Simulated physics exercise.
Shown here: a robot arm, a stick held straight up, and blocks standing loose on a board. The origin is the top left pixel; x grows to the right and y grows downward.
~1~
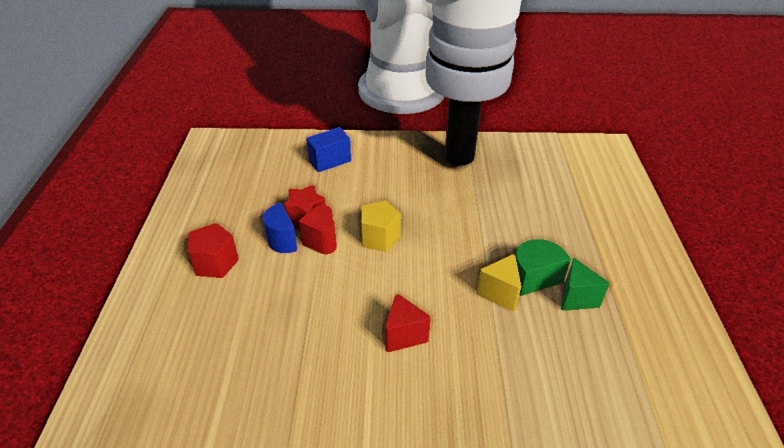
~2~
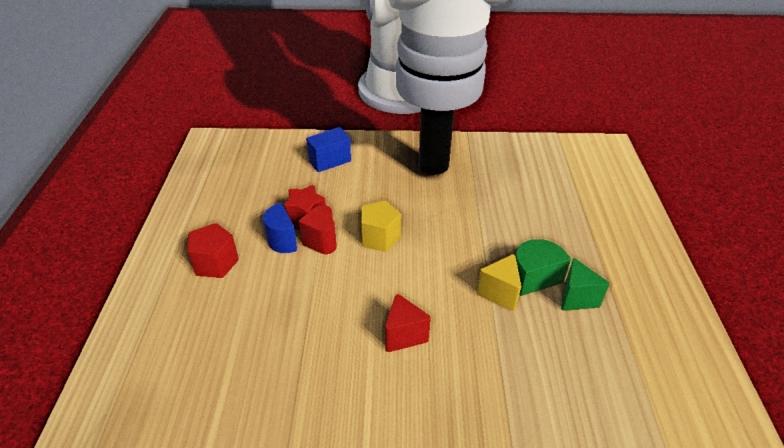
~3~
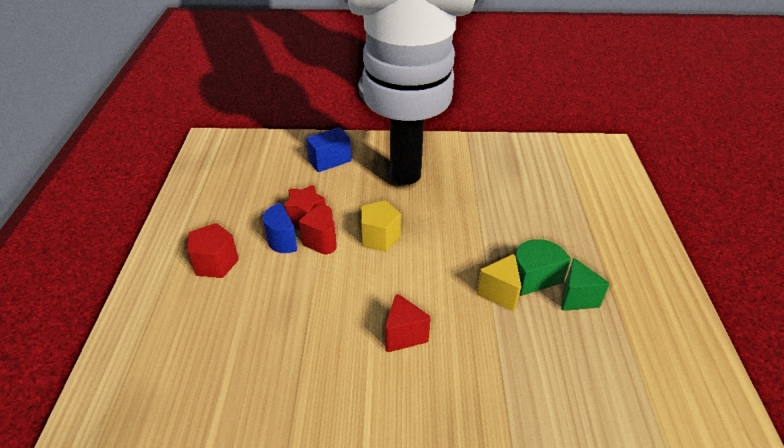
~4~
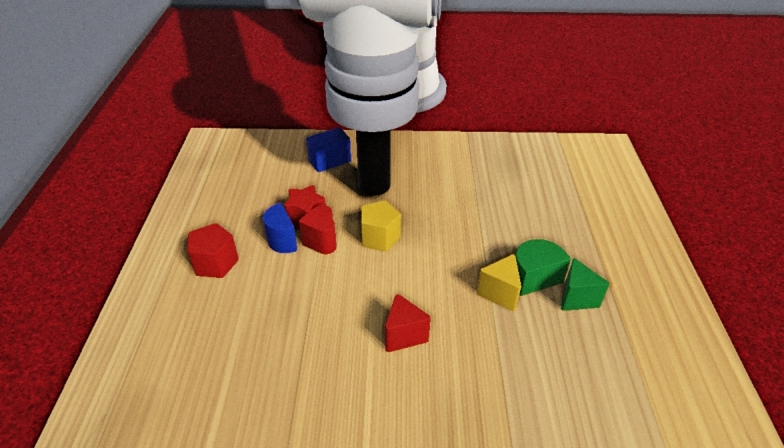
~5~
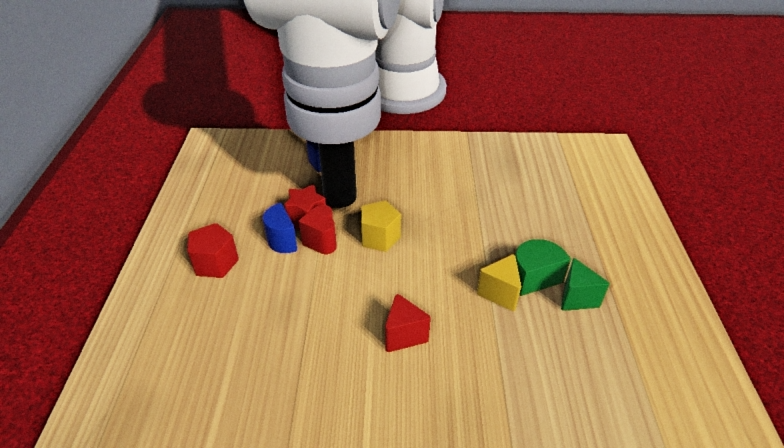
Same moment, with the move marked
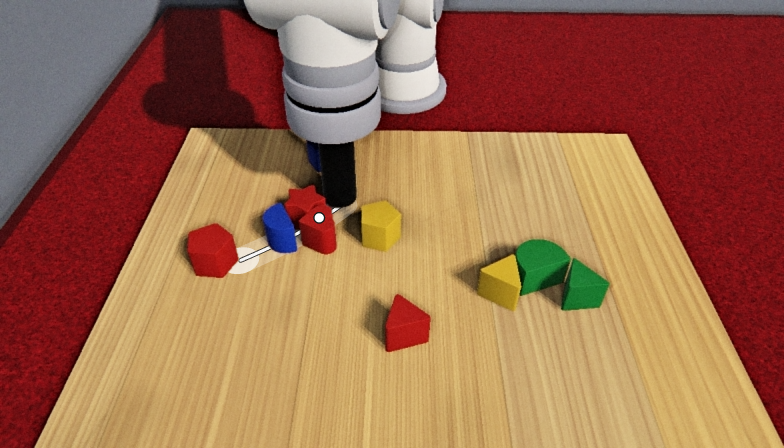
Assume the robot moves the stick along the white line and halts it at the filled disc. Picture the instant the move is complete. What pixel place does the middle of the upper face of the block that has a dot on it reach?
Its top centre lands on (312, 232).
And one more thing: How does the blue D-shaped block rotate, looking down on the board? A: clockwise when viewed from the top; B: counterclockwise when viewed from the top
That would be B.
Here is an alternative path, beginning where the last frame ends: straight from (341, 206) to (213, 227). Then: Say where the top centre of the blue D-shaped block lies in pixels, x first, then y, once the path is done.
It should be at about (258, 233).
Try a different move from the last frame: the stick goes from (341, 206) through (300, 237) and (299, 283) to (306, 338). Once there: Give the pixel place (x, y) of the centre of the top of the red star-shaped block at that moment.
Final place: (259, 229).
Drawn move, from (341, 206) over (312, 225) and (279, 243) to (241, 260); the dot is on the red heart block.
What follows on the original path. One third of the way, stick at (311, 217); blue D-shaped block at (259, 227), turned 35° anticlockwise; red star-shaped block at (277, 209); red heart block at (315, 226), turned 20° anticlockwise.
Two thirds of the way, stick at (276, 235); red pentagonal block at (191, 246), turned 40° clockwise; blue D-shaped block at (228, 251), turned 30° anticlockwise; red star-shaped block at (239, 228); red heart block at (312, 232), turned 50° anticlockwise.
At the end, stick at (239, 252); red pentagonal block at (160, 258), turned 55° clockwise; blue D-shaped block at (213, 264), turned 60° anticlockwise; red star-shaped block at (198, 239), turned 25° clockwise; red heart block at (312, 232), turned 50° anticlockwise.
